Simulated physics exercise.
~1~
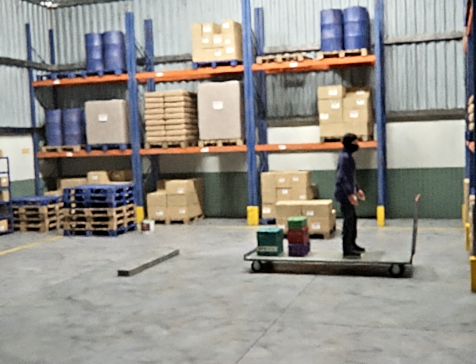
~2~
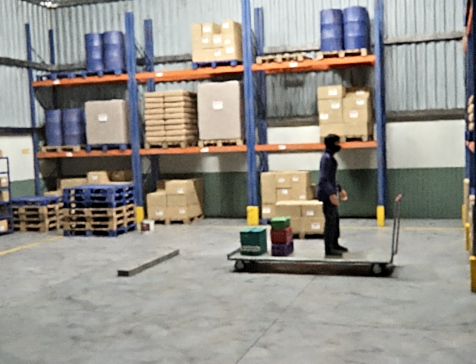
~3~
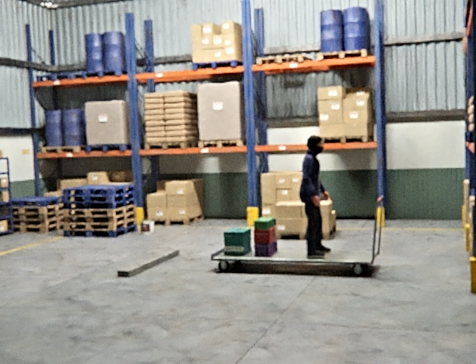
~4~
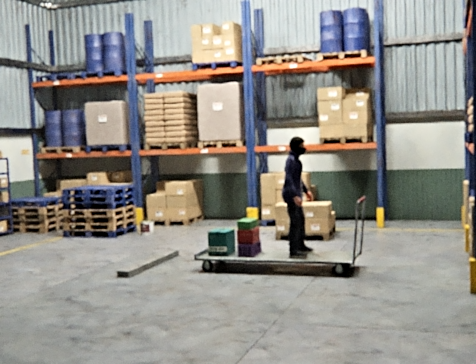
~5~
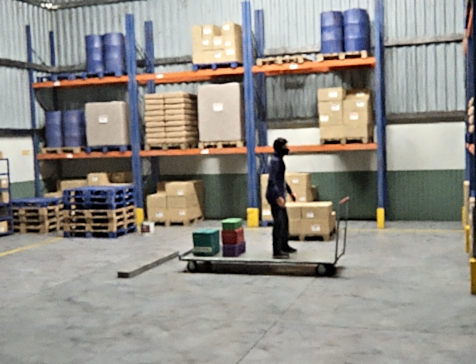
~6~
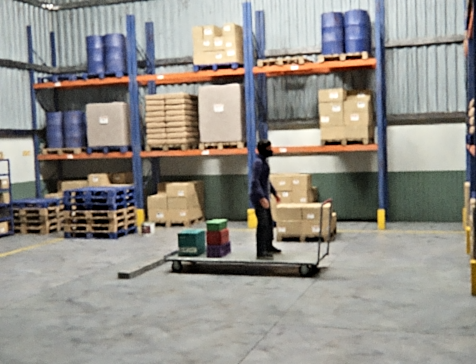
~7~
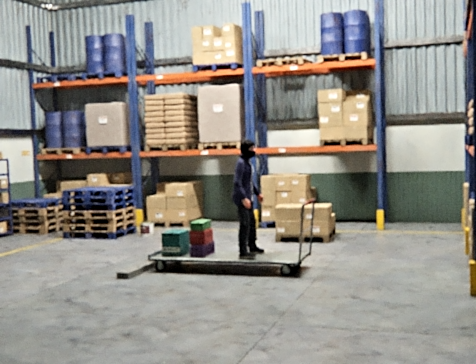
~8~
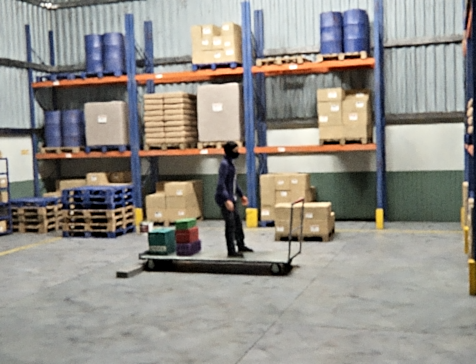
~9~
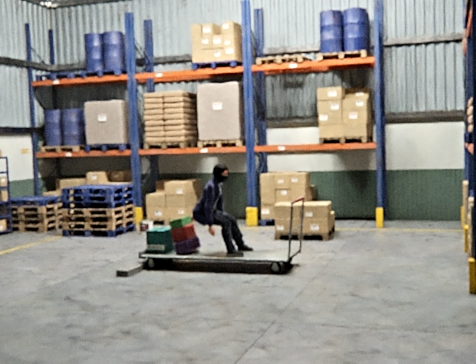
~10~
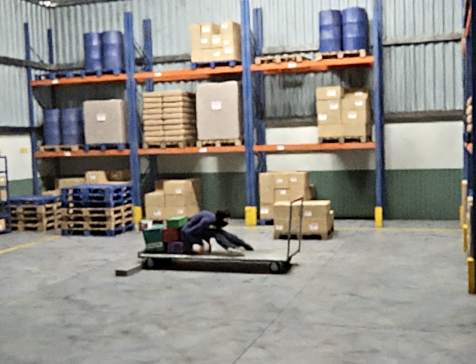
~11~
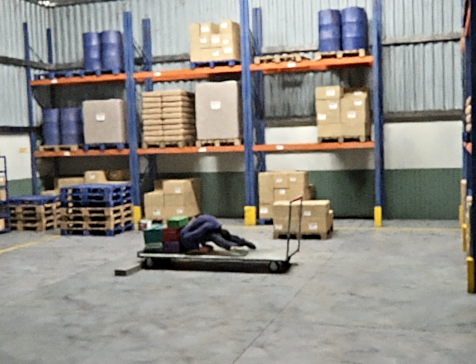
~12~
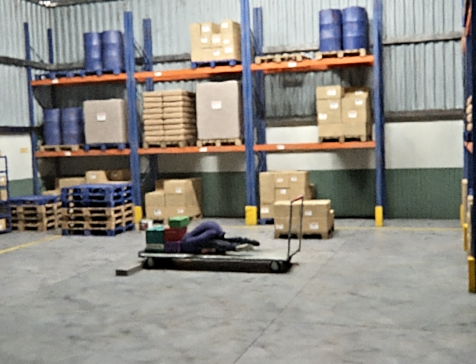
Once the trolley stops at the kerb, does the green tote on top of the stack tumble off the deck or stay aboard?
The green tote stays aboard. It tilts briefly with the stack but is still on the deck at the end, beside the slumped rider.
